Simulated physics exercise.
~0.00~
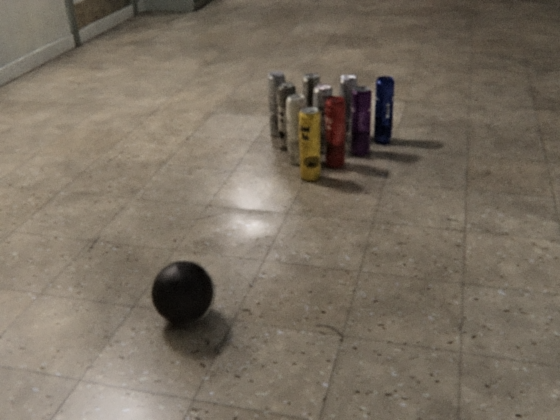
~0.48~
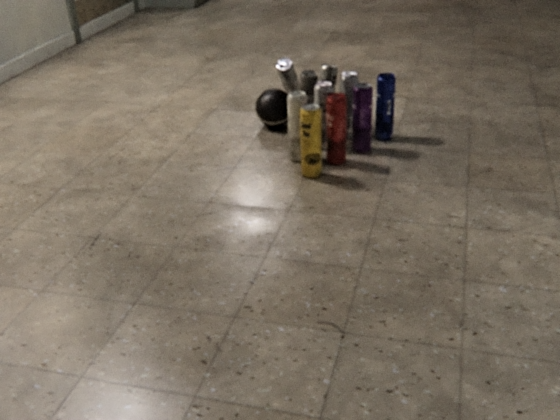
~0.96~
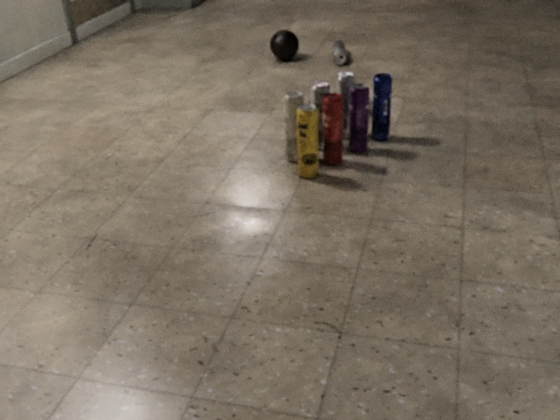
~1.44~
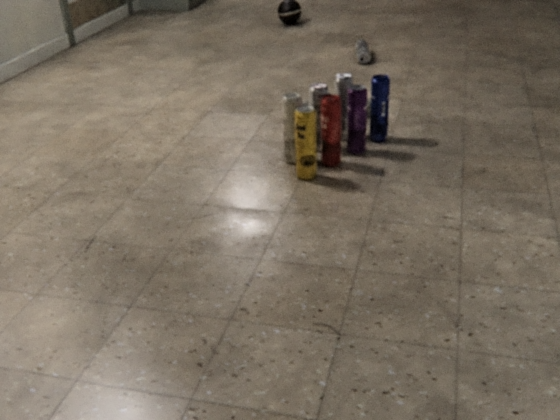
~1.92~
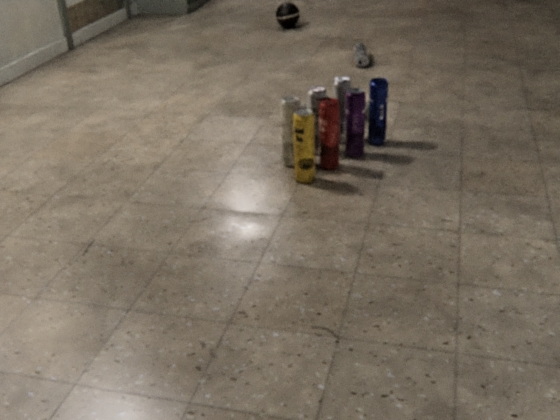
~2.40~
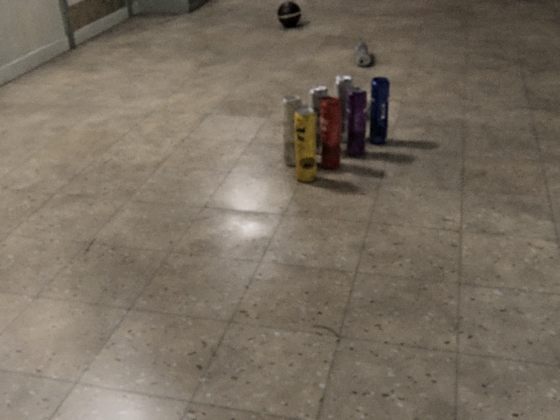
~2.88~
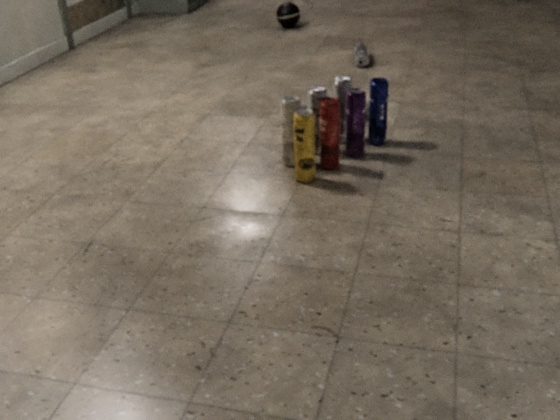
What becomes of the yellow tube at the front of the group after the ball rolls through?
The yellow tube stays upright in its place at the front of the group.
A black ball rolled across a tiled floor into the left side of a group of upright tubes, knocking a few over, then came to rest beyond them. The yellow, red, purple and blue tubes stayed standing.
